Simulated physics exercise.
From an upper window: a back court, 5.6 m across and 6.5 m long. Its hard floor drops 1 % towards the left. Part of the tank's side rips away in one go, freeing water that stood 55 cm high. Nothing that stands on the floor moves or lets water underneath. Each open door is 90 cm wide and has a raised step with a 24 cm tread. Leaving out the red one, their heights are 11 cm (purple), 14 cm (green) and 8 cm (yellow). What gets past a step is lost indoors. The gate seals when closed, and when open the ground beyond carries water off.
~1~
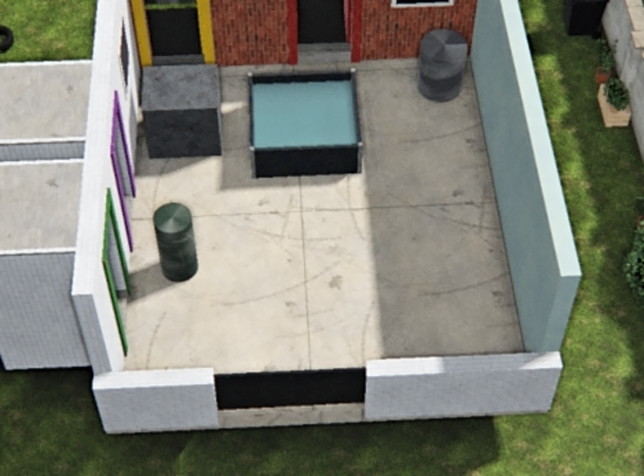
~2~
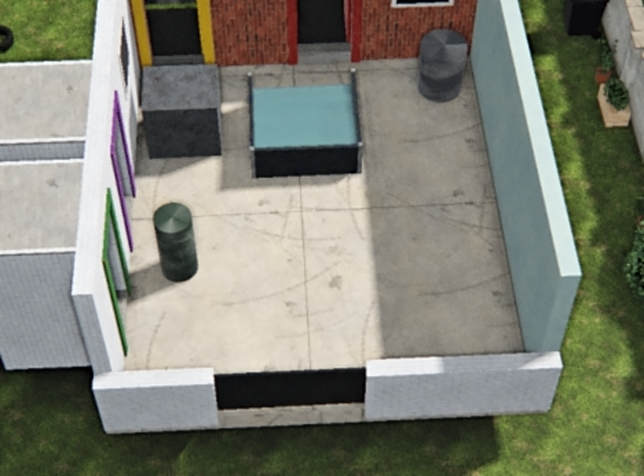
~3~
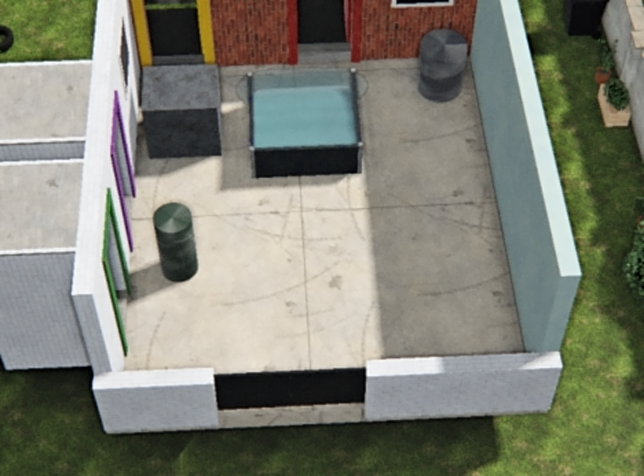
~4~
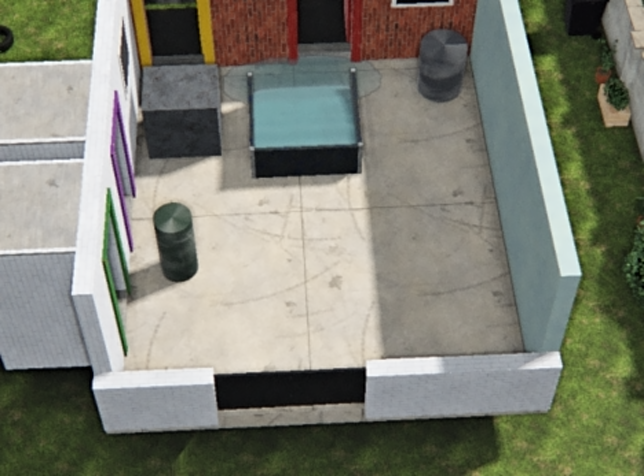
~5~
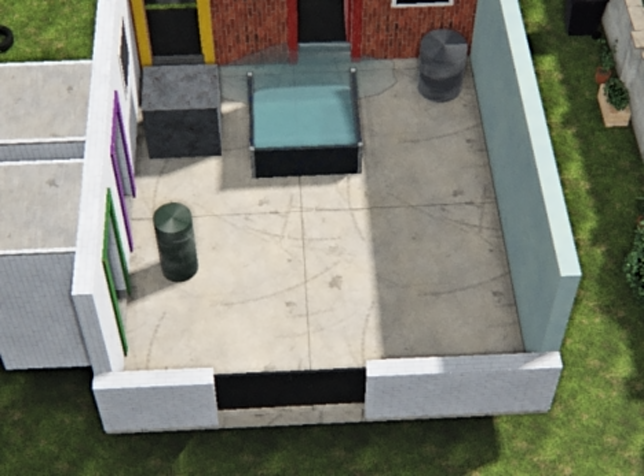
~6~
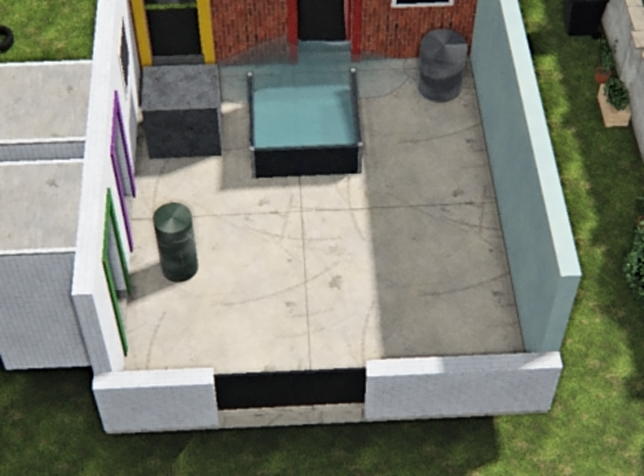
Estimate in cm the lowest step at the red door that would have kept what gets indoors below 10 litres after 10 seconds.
About 36 cm.
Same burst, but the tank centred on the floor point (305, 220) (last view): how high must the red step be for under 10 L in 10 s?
About 23 cm.
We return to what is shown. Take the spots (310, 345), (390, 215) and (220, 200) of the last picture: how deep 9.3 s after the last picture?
In that order: 4, 2 and 2 cm.
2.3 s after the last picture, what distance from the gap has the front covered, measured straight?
About 4.4 m.
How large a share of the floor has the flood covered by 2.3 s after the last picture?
Near 35 per cent is wet.
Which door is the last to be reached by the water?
Last comes the green one.
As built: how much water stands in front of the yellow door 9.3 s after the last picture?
Some 8.0 cm.
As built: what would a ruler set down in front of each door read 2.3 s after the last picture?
In cm: Red 14, purple 4, green 0, yellow 14.
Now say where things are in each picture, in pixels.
The tank at (304, 113) is whole and still, 55 cm deep; the red door at (325, 17) is dry, in the first frame.
Water pours out on the far side and has run 0.2 m, to a hidden place; about 10 cm deep outside, 55 cm at the back, in the second frame.
Water pours out on the far side and has run 0.7 m, to (280, 72); about 10 cm deep outside, 55 cm at the back, in the third frame.
The gap is on the far side, the front 0.9 m out at (241, 66); the back of the tank holds 52 cm, in the fourth frame.
The front is at a hidden place, 1.1 m from the gap on the far side; 2.4 m2 of floor is wet, 46 cm left at the back, in the fifth frame.
Water pours out on the far side and has run 1.3 m, to (399, 59); about 14 cm deep outside, 46 cm at the back; water is at the red door at (325, 17), in the sixth frame.
Then, 0.7 s after the last picture water covers 15 % of the floor, deepest (38 cm) near (291, 71); 34 cm at the red door, 53 litres in over its 21 cm step.
Then, 2.3 s after the last picture water covers 35 % of the floor, deepest (26 cm) near (162, 69); 14 cm at the red door, 96 litres in over its 21 cm step.
Then, 9.3 s after the last picture water covers 90 % of the floor, deepest (8 cm) near (126, 338); 5 cm at the red door, 96 litres in over its 21 cm step.
At the red door as built, the water peaked near 37 cm, 0.1 s after the last picture.
Run again over the same 10 s with other heights there, 31 litres in over 30.5 cm, 2 litres over 41 cm. The limit of 10 litres is kept from about 36 cm up.
